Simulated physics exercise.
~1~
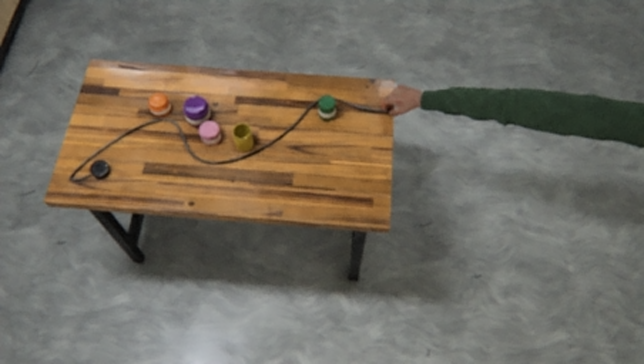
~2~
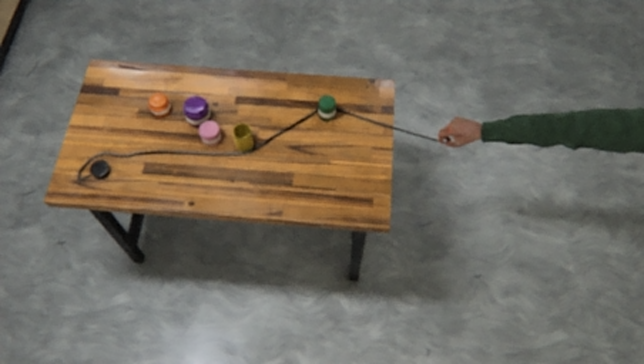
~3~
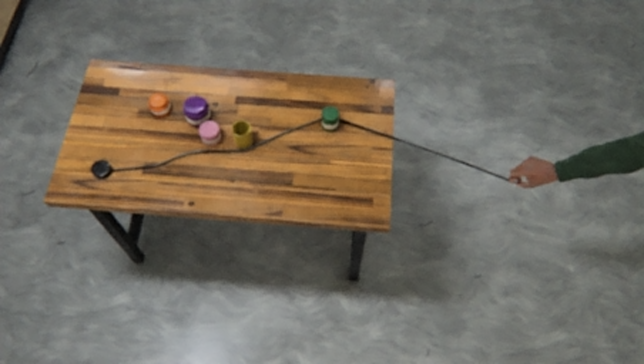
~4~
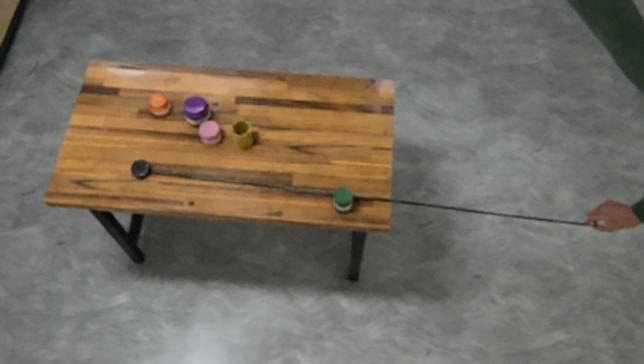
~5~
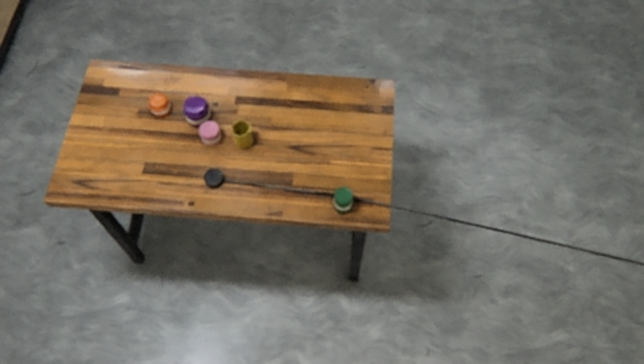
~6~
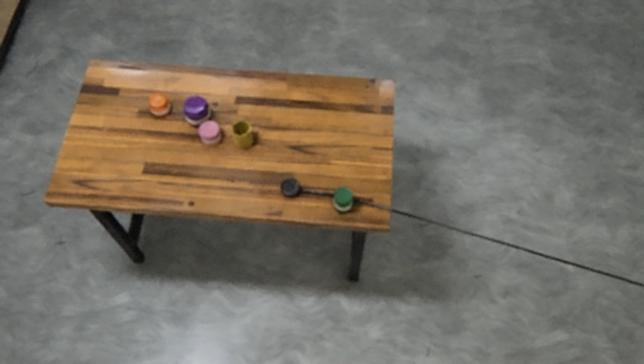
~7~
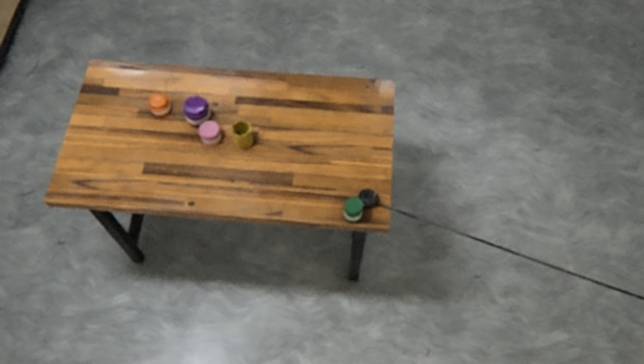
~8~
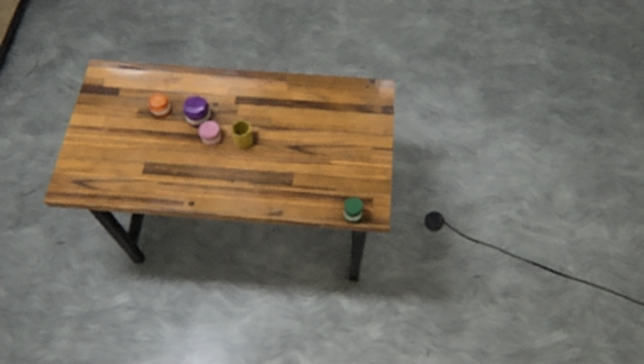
A black cord attached to a small round black pad lies in loose curves across a wooden table, among orange, purple, pink, olive-yellow and green containers. A hand in a green sleeve draws the cord off to the right, and it straightens while the pad stays near the left edge. The taut cord sweeps the green container toward the front edge, and the pad starts sliding right. As the hand leaves view, the pad keeps going, reaches the green container and nudges it slightly. Finally the pad passes off the right end, trailing its cord, while the containers all remain on the table.
